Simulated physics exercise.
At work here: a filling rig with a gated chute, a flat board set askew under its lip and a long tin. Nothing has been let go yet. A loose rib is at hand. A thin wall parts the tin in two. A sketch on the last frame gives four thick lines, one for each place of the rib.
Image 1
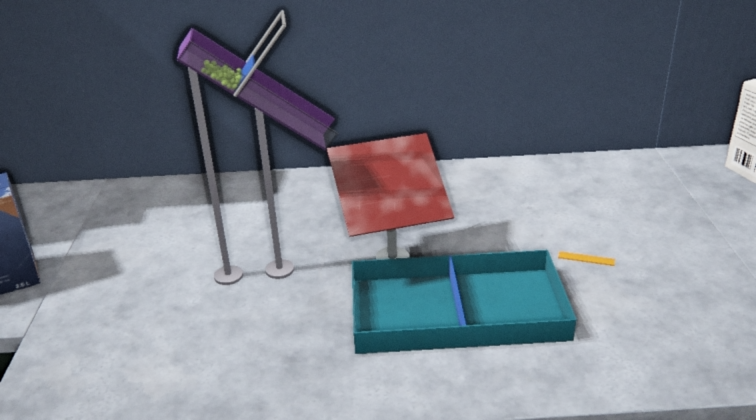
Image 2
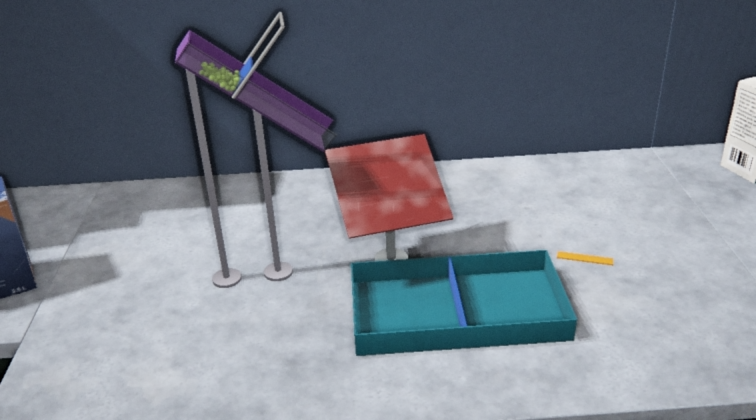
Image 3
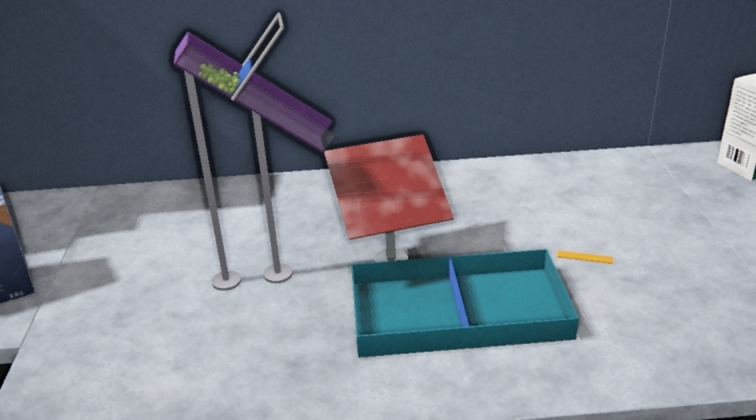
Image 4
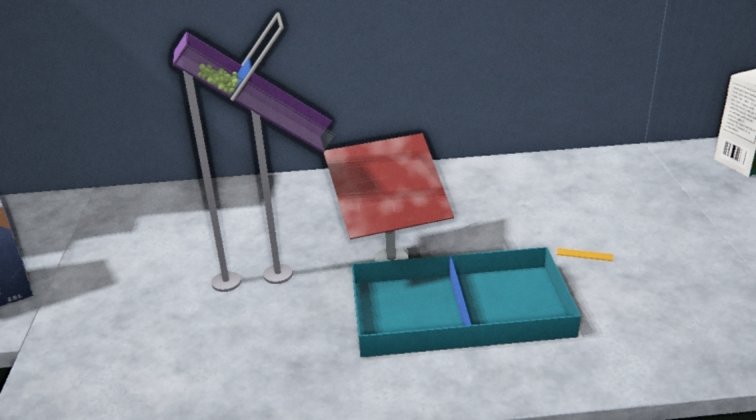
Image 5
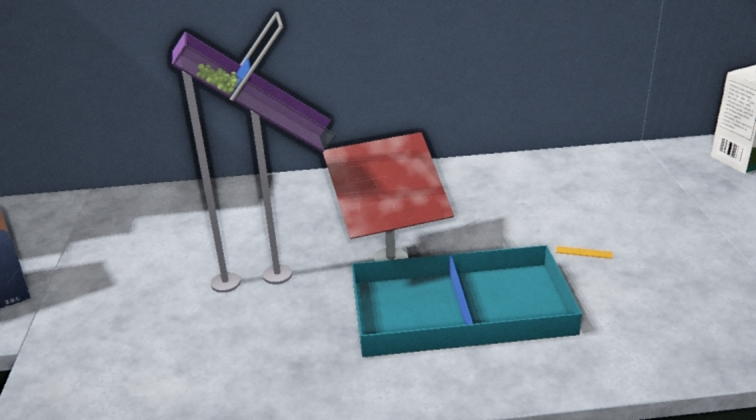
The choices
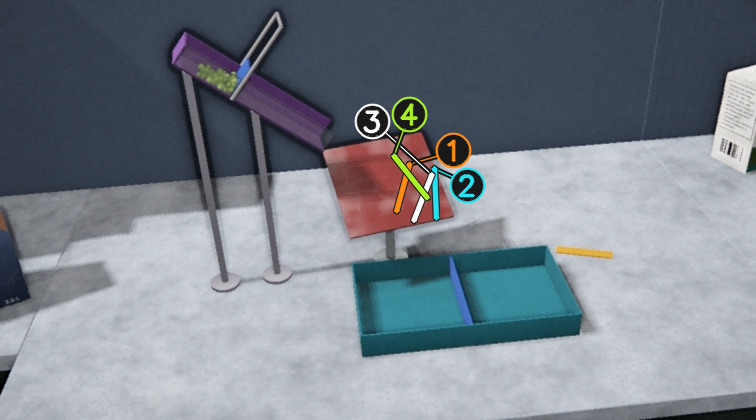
A purple chute holding green peas stays still above a tilted red board and teal tin.
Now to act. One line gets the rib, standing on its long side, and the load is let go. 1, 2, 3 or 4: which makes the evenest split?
Best: 4.
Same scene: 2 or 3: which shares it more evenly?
Line 2.
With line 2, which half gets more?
More lands on the left.
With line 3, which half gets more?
Left.
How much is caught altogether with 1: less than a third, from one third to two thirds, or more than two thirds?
Line 1 gives more than two thirds.
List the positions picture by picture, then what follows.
Load behind the gate near (229, 75), dried peas; lip of the chute near (324, 142), sloping fairly steeply, in the first frame.
Middle of the board near (388, 183), tilted fairly steeply; middle of its low edge near (402, 228); of its high edge near (376, 142), in the second frame.
Front corners of the tin near (357, 336) and (578, 318); front end of its middle wall near (468, 327); gate still shut near (248, 68), in the third frame.
Middle of the load near (225, 79); lip near (322, 145), in the fourth frame.
Middle of the load near (224, 78); lip near (321, 144), in the fifth frame.
On the marked copy, line 1 from (409, 164) to (396, 210); line 2 from (434, 168) to (436, 217); line 3 from (431, 174) to (413, 220); line 4 from (394, 156) to (427, 197).
With 1, of what is caught, all but a few in the left half, only a few in the right.
With 2, of what is caught, the bulk in the left half, a small share in the right.
With 3, of what is caught, all but a few in the left half, only a few in the right.
With 4, of what is caught, close to half in the left half, close to half in the right.
